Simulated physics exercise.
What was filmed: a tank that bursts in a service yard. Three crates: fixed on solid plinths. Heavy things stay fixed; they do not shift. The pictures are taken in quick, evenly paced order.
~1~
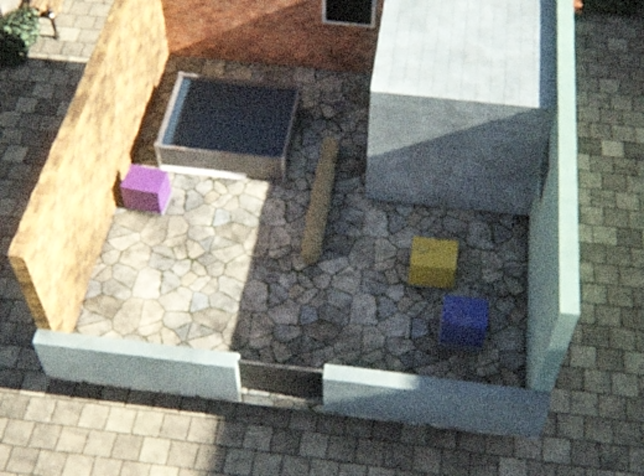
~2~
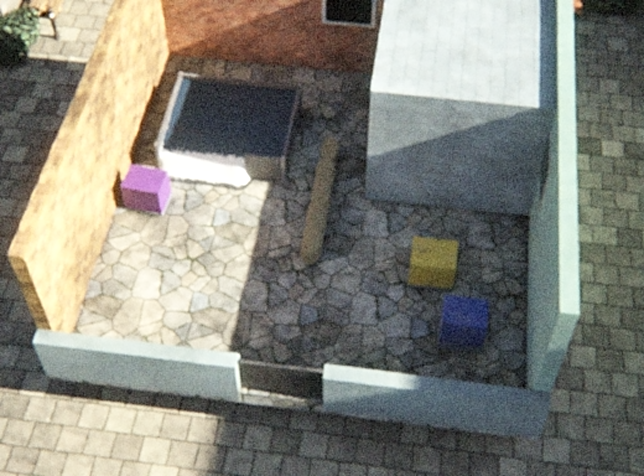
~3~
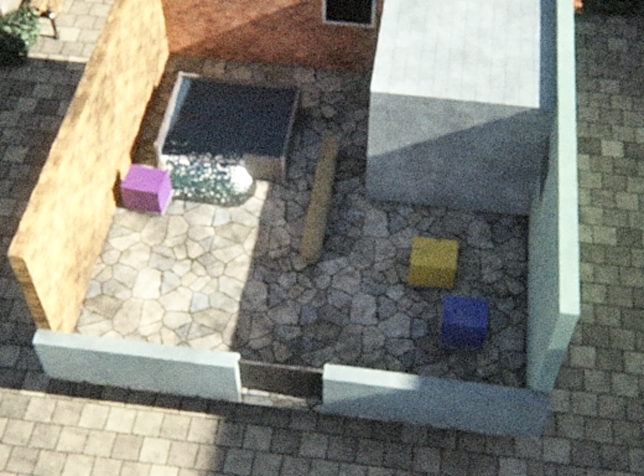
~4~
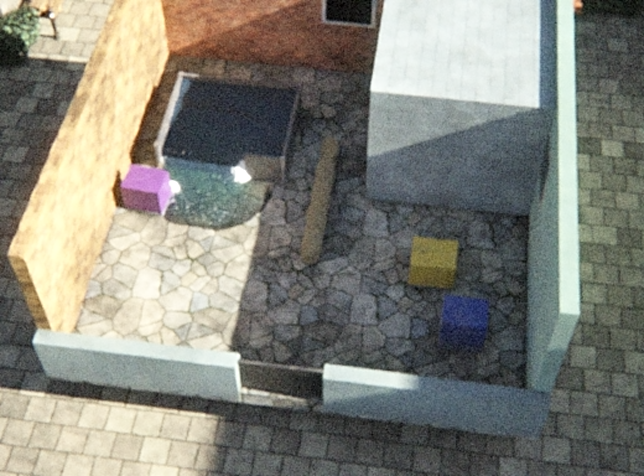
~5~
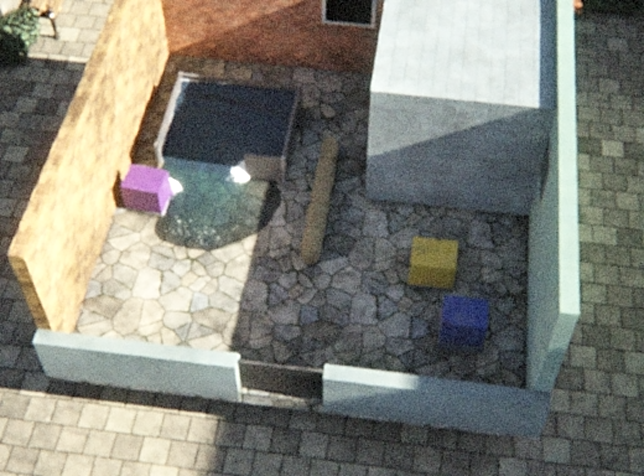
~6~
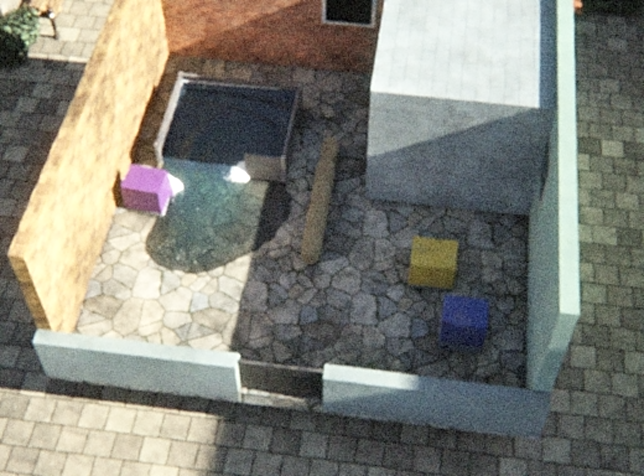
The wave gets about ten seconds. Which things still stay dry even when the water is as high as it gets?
In the end purple crate: A wet one. Yellow crate: A wet one. Blue crate: A dry one.
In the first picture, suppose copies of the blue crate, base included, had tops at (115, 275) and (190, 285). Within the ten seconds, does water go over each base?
For the first position it is reached; for the second it is reached.
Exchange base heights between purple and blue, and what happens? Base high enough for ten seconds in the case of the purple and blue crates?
Purple gets flooded; blue gets flooded.
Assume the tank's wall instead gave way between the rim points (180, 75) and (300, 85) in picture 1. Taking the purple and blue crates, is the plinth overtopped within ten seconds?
Note - purple goes wet, blue remains untouched.
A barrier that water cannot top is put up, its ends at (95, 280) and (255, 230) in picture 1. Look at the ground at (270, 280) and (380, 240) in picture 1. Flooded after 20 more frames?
Reached, untouched.
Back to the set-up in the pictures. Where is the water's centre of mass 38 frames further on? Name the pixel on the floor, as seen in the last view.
Near (251, 247).
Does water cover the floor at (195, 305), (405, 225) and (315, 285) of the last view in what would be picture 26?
Status by point, in sequence: Waterlogged; unwetted; waterlogged.
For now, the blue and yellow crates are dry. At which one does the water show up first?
That would be the one in blue.
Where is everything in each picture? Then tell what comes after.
The first picture shows still water in the tank at (230, 118).
In the second picture, water pours out at (204, 164) and has run to a hidden place.
In the third picture, water pours out at (204, 165) and has run to a hidden place.
In the fourth picture, water pours out at (204, 165) and has run to (233, 223).
In the fifth picture, the front is at (210, 246), out from the gap at (204, 166).
In the sixth picture, the front is at (200, 268), out from the gap at (204, 166).
A moment on, water covers 25 % of the floor; the purple crate water round its plinth, the yellow crate not reached, the blue crate not reached.
Next, water covers 40 % of the floor; the purple crate water round its plinth, the yellow crate not reached, the blue crate not reached.
Then, water covers 55 % of the floor; the purple crate water round its plinth, the yellow crate not reached, the blue crate not reached.
Later, water covers 75 % of the floor; the purple crate water round its plinth, the yellow crate water round its plinth, the blue crate water round its plinth.
In the end, water covers 95 % of the floor; the purple crate was topped, the yellow crate was topped, the blue crate stayed above the water.
